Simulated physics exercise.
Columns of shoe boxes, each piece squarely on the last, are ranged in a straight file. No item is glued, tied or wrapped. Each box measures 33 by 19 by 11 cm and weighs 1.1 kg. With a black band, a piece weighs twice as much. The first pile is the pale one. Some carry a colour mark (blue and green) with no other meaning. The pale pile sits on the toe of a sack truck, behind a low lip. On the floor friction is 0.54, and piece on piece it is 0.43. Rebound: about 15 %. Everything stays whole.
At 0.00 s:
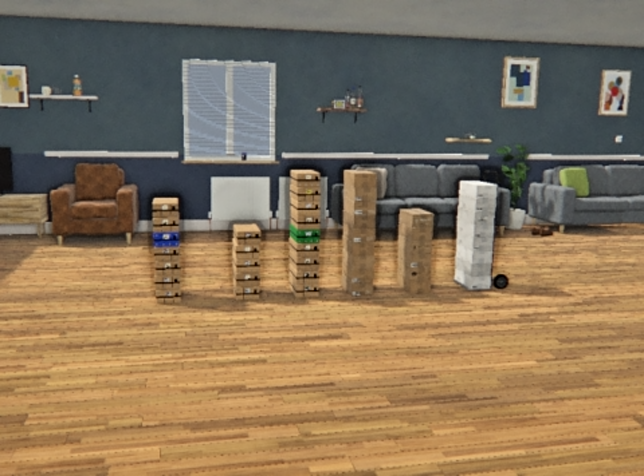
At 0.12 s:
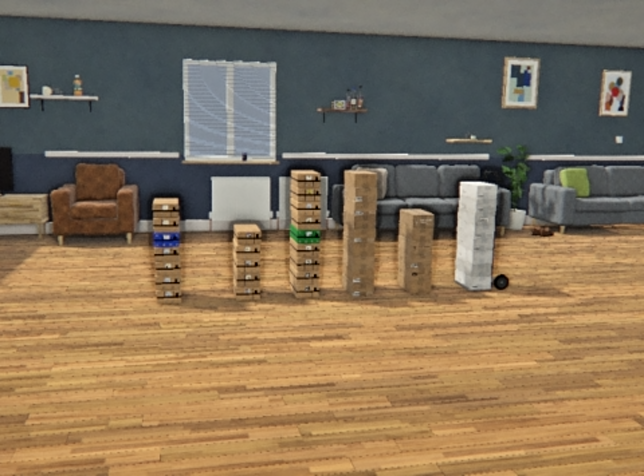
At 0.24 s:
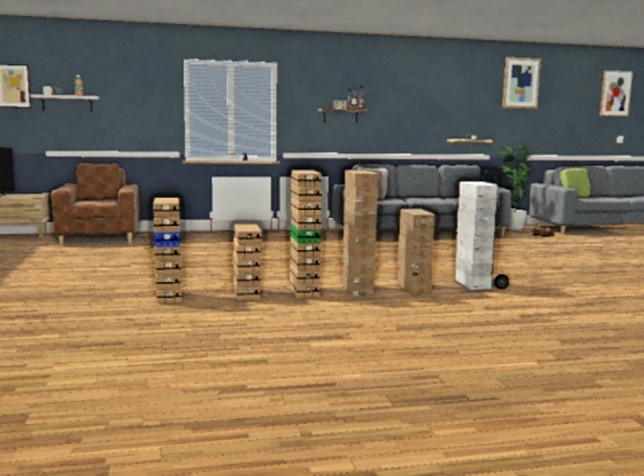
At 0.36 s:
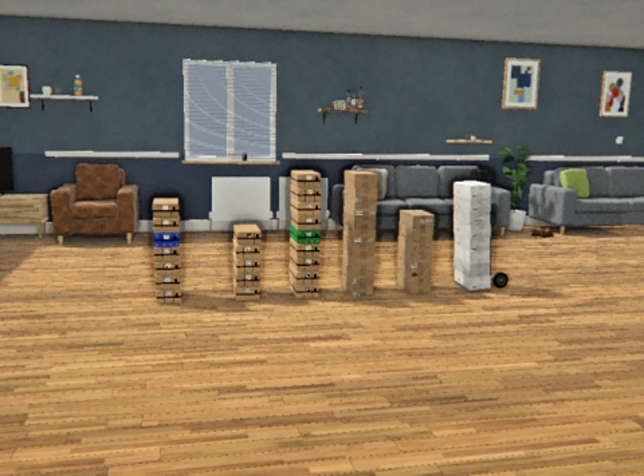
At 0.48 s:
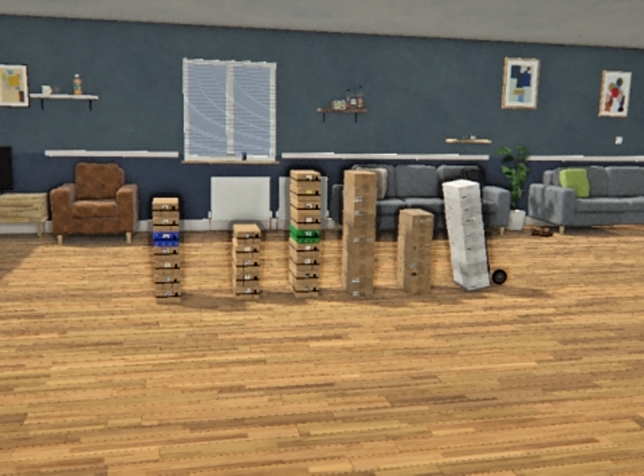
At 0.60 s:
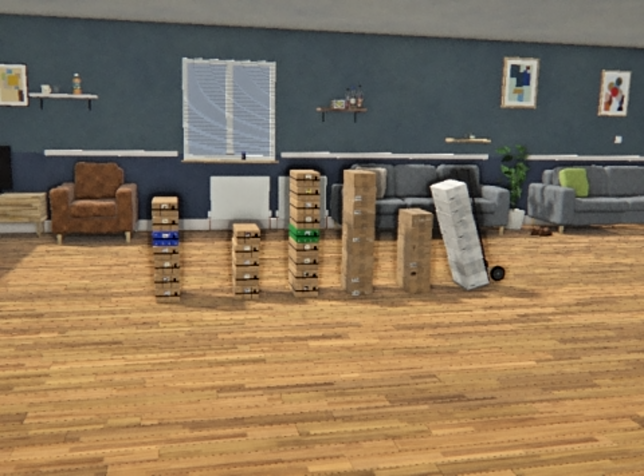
White column of stacked boxes on a sack truck standing upright, then tilting left toward a row of still brown box piles.
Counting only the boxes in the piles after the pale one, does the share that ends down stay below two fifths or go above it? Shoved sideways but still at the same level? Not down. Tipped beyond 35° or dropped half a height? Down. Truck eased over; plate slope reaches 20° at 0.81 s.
It goes above two fifths.
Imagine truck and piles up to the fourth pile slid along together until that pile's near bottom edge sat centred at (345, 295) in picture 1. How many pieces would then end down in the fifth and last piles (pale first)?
Fifth 4, last 6.
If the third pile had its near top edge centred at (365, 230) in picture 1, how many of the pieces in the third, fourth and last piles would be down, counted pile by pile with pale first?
Result: Third pile 0, fourth pile 0, last pile 0.
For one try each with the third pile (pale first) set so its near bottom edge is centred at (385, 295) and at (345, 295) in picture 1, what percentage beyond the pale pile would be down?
Near 90 per cent the first time, near 10 per cent the second.
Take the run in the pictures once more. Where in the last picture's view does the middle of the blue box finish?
Around (68, 288).
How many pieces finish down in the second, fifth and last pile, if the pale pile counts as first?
Pieces per pile: Second: 5; fifth: 4; last: 6.
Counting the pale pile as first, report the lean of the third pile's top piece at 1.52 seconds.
About 10°.
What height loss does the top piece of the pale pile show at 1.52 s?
20 cm.
After 1.52 s, 8 of the pale pile down; 6 of the 36 other boxes down.
After 2.98 s, 8 of the pale pile down; 24 of the 36 other boxes down; green box 27° from how it stood, 13 cm lower; blue box 7 cm from its place.
In the end (4.8 s), 8 of the pale pile down; 33 of the 36 other boxes down; blue box upside down; green box 13° from how it stood, 22 cm lower. That is 92 per cent. From the last view, middles, blue box near (68, 288), green box near (224, 262).
